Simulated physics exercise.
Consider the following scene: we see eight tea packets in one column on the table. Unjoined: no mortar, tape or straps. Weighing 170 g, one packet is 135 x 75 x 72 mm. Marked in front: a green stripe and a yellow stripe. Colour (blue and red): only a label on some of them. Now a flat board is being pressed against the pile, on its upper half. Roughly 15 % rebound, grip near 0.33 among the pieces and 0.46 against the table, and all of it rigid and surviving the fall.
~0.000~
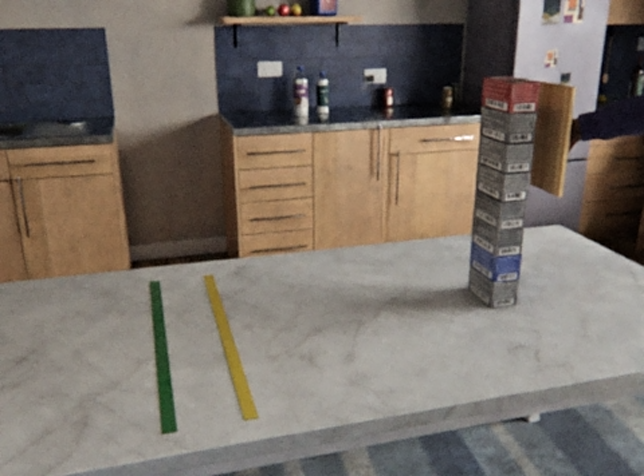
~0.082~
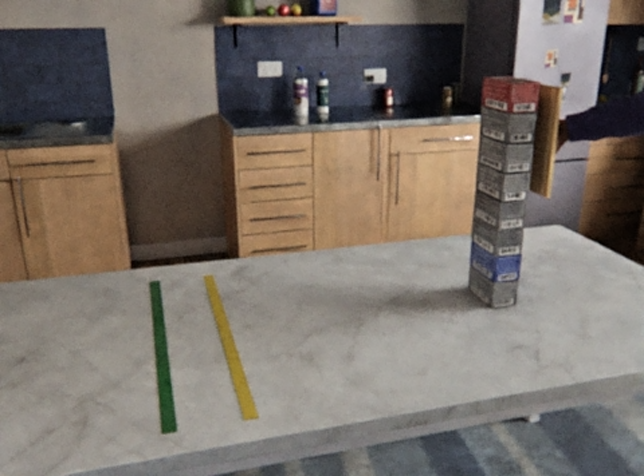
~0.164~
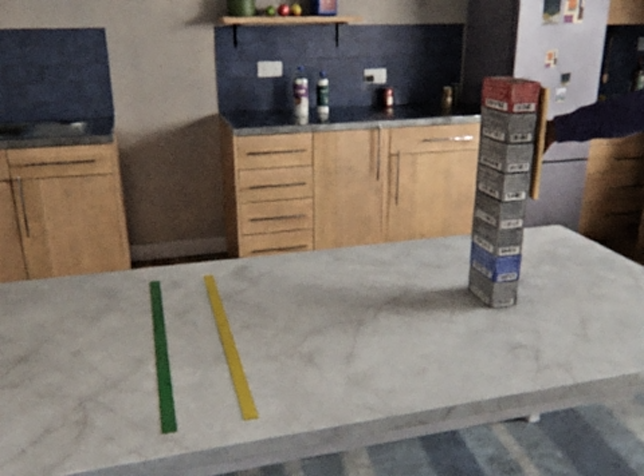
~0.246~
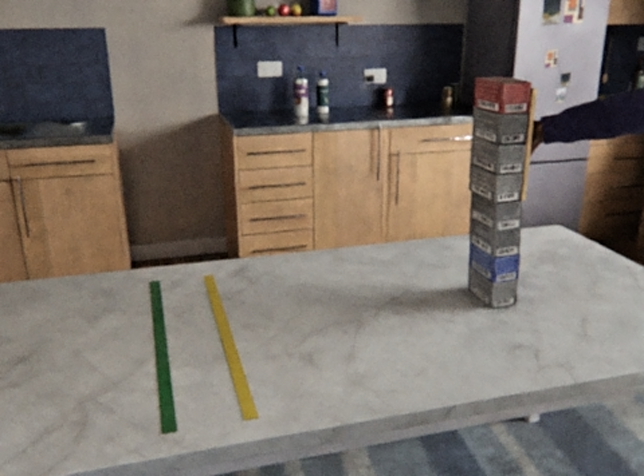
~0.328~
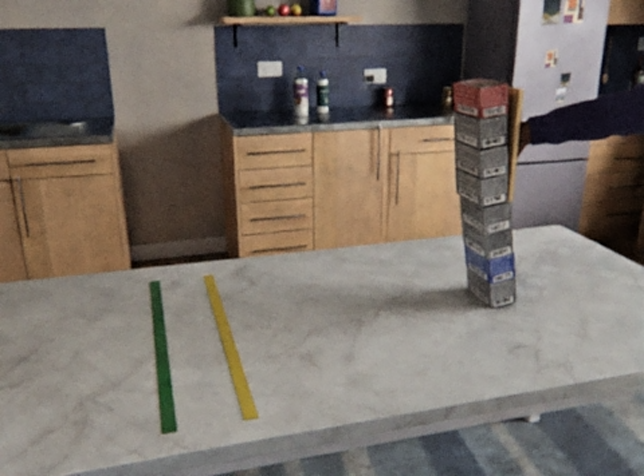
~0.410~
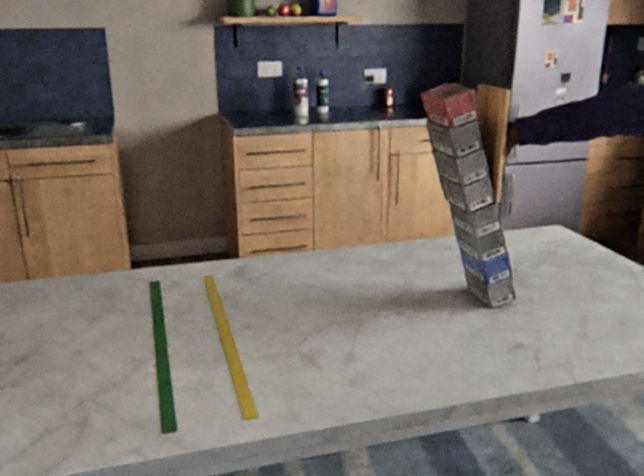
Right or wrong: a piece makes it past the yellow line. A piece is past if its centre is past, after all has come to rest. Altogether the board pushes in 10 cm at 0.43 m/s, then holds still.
Wrong.
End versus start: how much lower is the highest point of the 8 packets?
Drop: Around 29 cm.
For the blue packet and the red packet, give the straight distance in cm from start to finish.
Distance from start in cm - blue 4, red 74.
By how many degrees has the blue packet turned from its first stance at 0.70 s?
My estimate is close to 20°.
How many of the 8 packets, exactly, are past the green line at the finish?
The total is 0.
Around 0.47 s, none of the 8 packets past the yellow line, 8 disturbed; red packet tipped 28°, 40 mm lower; blue packet tipped 18°.
Around 0.56 s, none of the 8 packets past the yellow line, 8 disturbed; red packet tipped 51°, 12 cm lower; blue packet tipped 18°.
Around 0.70 s, none of the 8 packets past the yellow line, 8 disturbed; red packet on its side; blue packet tipped 18°.
Finally (1.5 s), none of the 8 packets past the yellow line, 8 disturbed; red packet on its side; blue packet tipped 18°. The farthest middle lies 17 cm short of that line. Seen by the last camera, middles, red packet near (293, 309), blue packet near (483, 260).
